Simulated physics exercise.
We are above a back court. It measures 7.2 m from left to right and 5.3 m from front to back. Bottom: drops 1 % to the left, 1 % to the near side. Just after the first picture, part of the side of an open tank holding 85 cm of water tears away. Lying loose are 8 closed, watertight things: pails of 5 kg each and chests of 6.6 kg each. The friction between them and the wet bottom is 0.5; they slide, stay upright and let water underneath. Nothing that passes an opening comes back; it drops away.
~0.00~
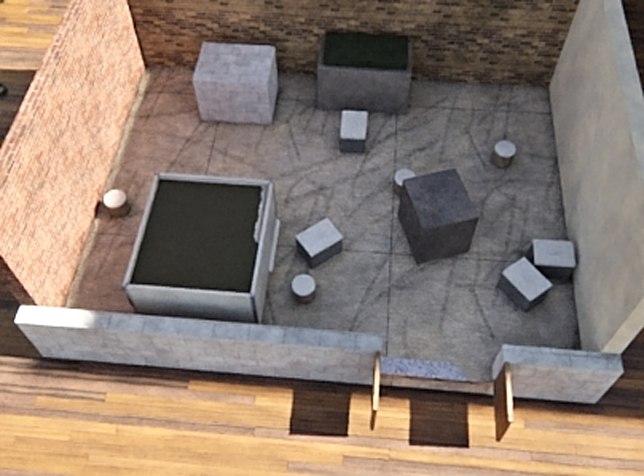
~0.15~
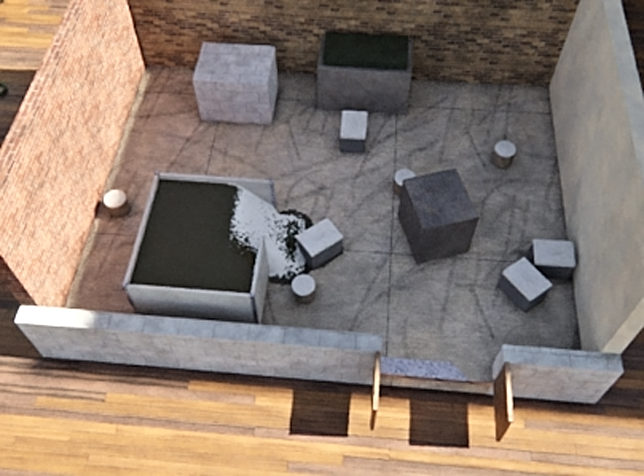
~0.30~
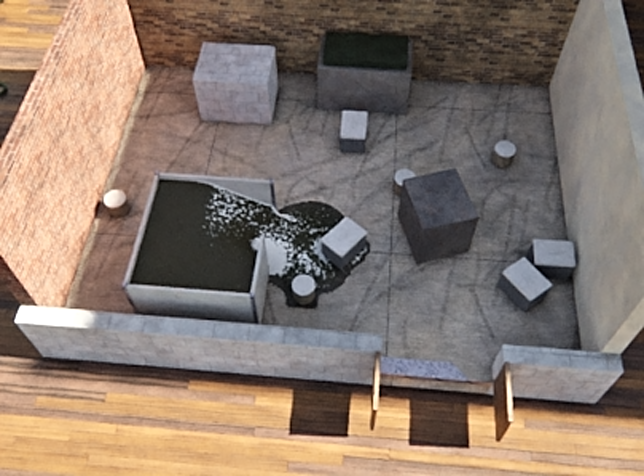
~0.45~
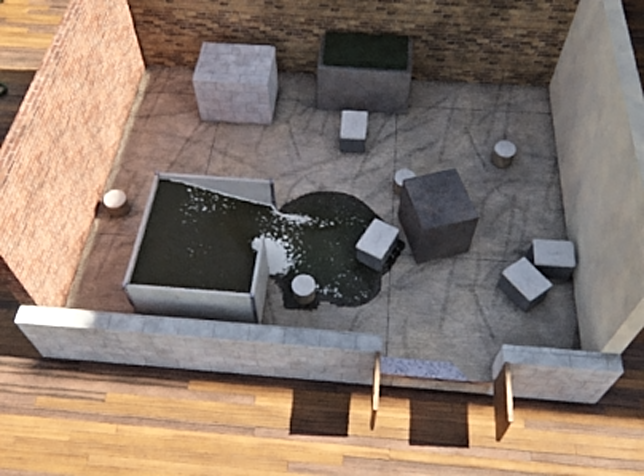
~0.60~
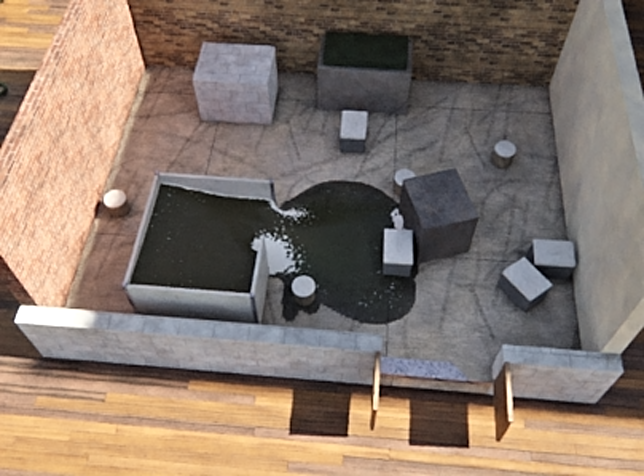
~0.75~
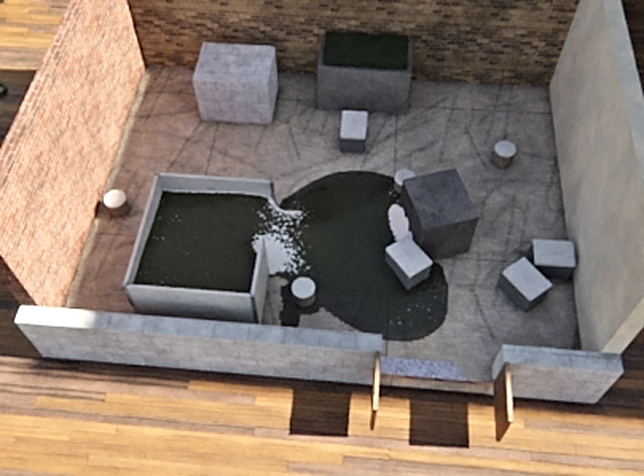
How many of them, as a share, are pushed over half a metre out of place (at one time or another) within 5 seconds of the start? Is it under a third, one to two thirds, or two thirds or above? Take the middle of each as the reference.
Upper band.
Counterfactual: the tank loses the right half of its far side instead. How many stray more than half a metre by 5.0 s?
Count: 4.
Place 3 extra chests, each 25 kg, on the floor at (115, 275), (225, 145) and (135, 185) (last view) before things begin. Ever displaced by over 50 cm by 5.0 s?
First stays inside, second stays inside, third stays inside.
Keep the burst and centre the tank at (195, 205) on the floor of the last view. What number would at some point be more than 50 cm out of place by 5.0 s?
6.
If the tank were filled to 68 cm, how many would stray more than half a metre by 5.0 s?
The answer would then be 6.
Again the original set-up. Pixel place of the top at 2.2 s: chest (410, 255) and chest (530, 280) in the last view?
First one near (579, 320), second near (561, 276).
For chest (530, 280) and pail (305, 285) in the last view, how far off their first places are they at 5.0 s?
Going in order, that's 200 cm for one and 5 cm for the other.
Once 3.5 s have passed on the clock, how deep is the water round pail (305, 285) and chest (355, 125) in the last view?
First about 1 cm, second about 4 cm.
After 1.1 s 2 of 8 are over 50 cm from their spots; 1 afloat.
After 2.2 s 3 of 8 are over 50 cm from their spots; 2 afloat.
After 3.5 s 5 of 8 are over 50 cm from their spots; 6 afloat.
After 5.0 s 6 of 8 are over 50 cm from their spots, and 6 have been at some point; 5 afloat.
